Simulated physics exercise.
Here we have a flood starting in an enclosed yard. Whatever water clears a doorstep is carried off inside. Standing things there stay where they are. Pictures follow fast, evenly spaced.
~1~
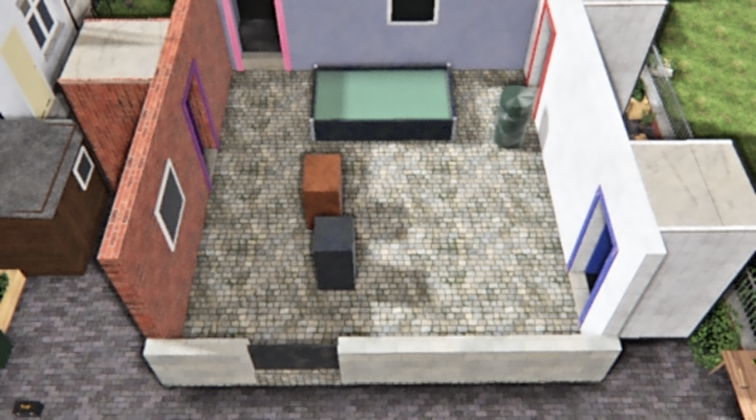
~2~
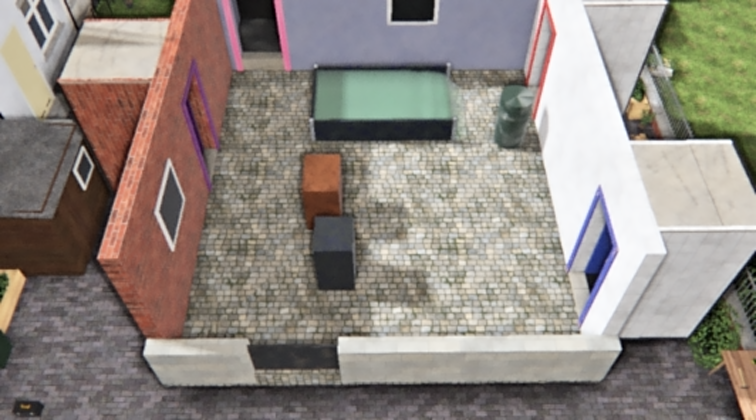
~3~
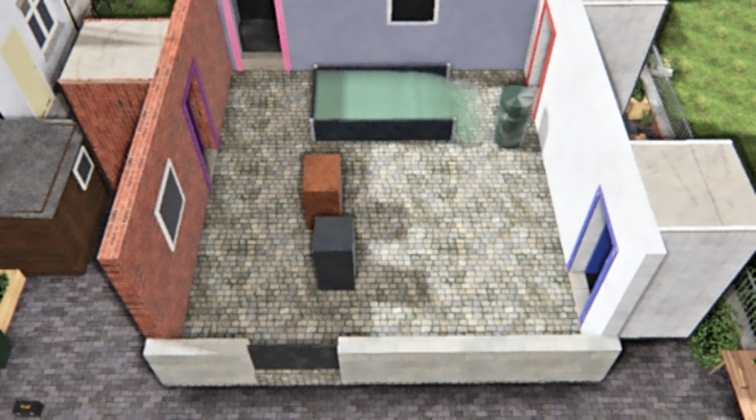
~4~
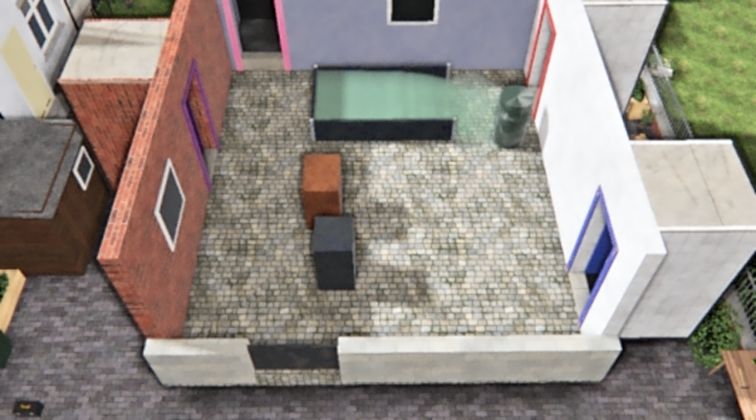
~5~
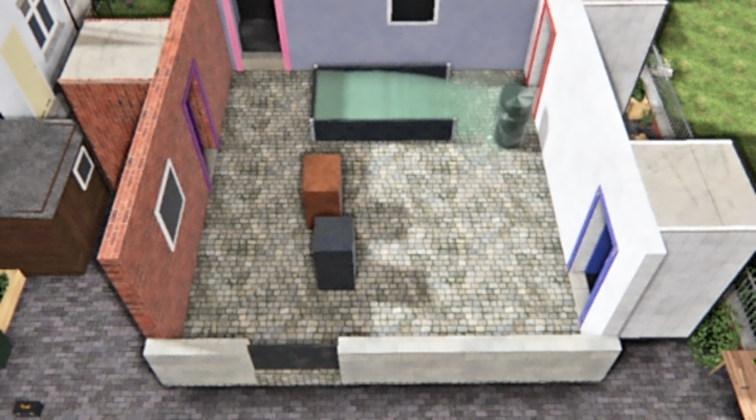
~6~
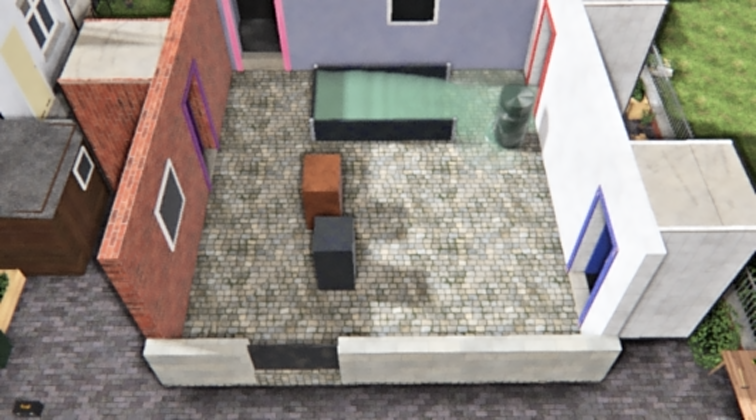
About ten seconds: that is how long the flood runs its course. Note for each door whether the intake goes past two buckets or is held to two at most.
One by one: The purple door doesn't get too much water coming through; the blue door doesn't get too much water coming through; the pink door doesn't get too much water coming through; the red door gets too much water coming through.
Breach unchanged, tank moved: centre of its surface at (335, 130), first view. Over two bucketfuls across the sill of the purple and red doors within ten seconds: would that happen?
At the purple door it comes out lower; at the red door it comes out higher.
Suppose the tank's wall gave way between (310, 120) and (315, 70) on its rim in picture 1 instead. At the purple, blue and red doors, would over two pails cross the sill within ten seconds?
Door by door, the purple door crosses the line, then the blue door comes up short, then the red door crosses the line.
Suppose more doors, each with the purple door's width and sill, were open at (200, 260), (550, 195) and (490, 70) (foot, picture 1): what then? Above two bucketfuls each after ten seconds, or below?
Falls short; falls short; exceeds the limit.
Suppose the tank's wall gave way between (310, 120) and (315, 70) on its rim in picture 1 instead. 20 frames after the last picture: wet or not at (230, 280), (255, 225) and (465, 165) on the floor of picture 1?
Submerged, submerged, unwetted.
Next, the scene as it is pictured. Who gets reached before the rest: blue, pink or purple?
I say the door marked blue.
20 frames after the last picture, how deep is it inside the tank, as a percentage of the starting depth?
My reading is 28 %.
A moment on, water covers 15 % of the floor; the purple door not reached, the blue door not reached, the pink door not reached, the red door far over two buckets in.
Next, water covers 20 % of the floor; the purple door not reached, the blue door not reached, the pink door not reached, the red door far over two buckets in.
Then, water covers 30 % of the floor; the purple door not reached, the blue door wet at the sill, nothing in, the pink door not reached, the red door far over two buckets in.
Later, water covers 40 % of the floor; the purple door not reached, the blue door wet at the sill, nothing in, the pink door wet at the sill, nothing in, the red door far over two buckets in.
In the end, water covers 65 % of the floor; the purple door wet at the sill, nothing in, the blue door wet at the sill, nothing in, the pink door wet at the sill, nothing in, the red door far over two buckets in.
